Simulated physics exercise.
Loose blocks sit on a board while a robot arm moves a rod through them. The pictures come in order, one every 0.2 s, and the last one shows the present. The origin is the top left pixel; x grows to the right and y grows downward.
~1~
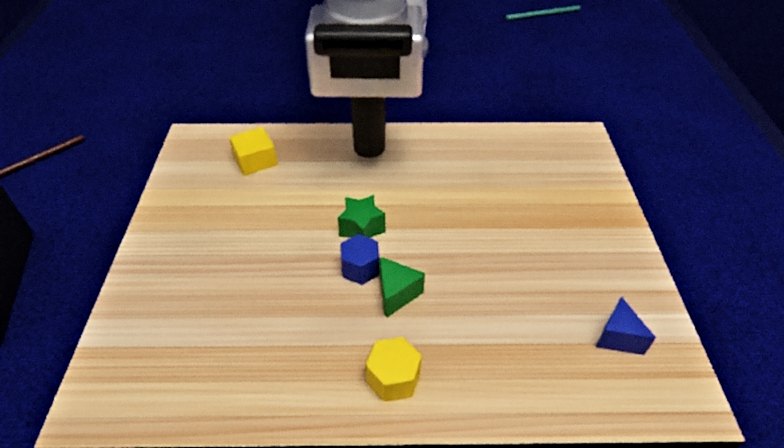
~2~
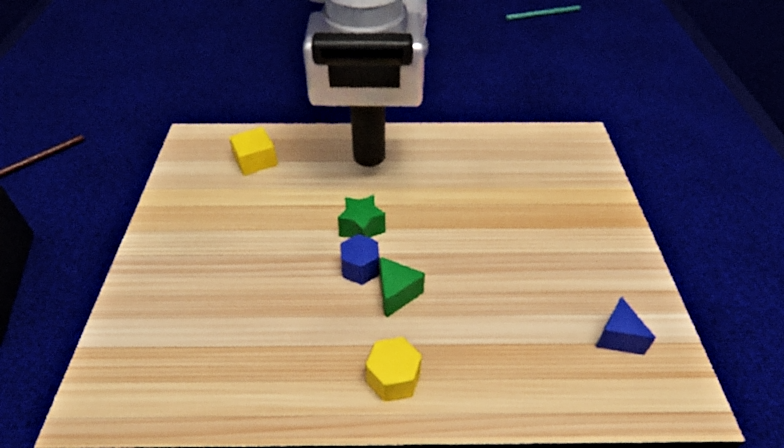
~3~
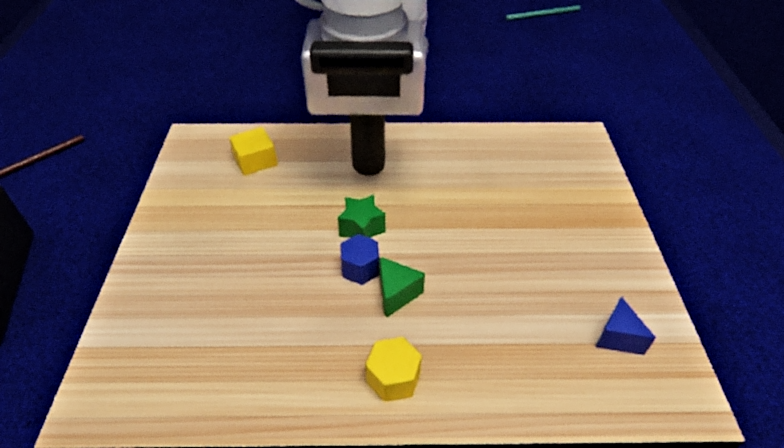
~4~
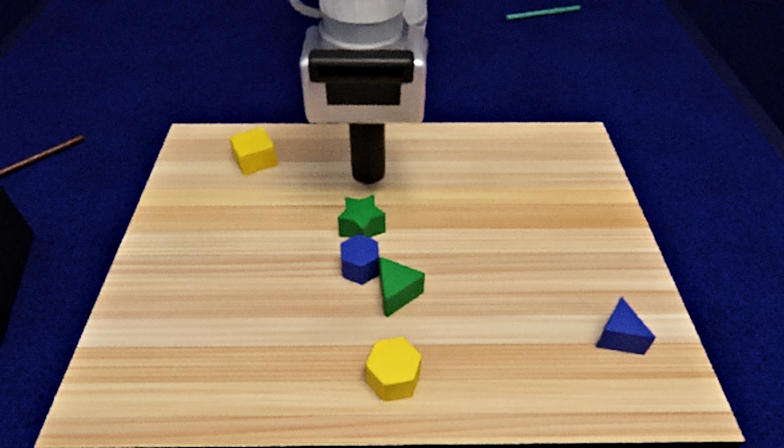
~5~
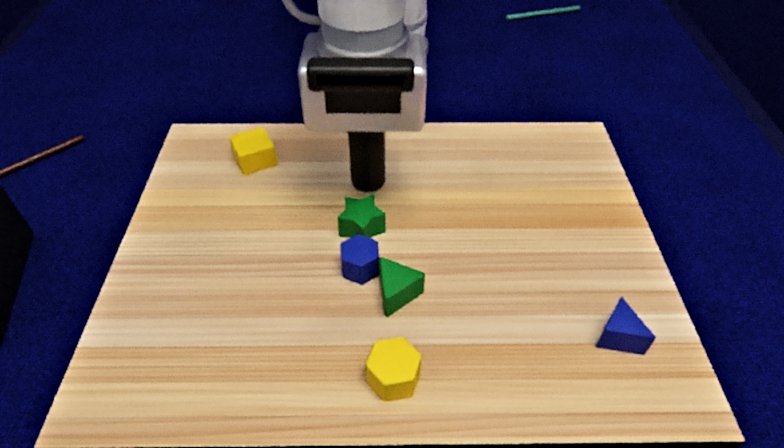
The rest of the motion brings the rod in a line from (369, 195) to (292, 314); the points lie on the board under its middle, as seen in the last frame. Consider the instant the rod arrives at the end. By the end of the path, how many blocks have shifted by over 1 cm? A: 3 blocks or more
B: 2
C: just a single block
B
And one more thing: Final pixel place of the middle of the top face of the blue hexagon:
It should be at about (370, 298).
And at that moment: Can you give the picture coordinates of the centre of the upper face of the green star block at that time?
I'd place it at (342, 273), taking the centre of its top.
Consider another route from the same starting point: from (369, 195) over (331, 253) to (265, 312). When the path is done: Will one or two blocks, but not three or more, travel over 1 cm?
Answer: Yes.
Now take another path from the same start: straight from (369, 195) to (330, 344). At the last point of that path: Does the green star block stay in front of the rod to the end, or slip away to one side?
In front, still.
The first path, step by step. One third of the way, rod (344, 217); blue hexagon (357, 264); green star block (359, 234), turned 20° anticlockwise.
Two thirds of the way, rod (318, 256); blue hexagon (365, 291), turned 15° anticlockwise; green star block (351, 262), turned 60° anticlockwise.
At the end, rod (290, 301); blue hexagon (370, 298), turned 30° anticlockwise; green star block (342, 273), turned 80° anticlockwise; green three-sided block (401, 276), turned 15° anticlockwise.
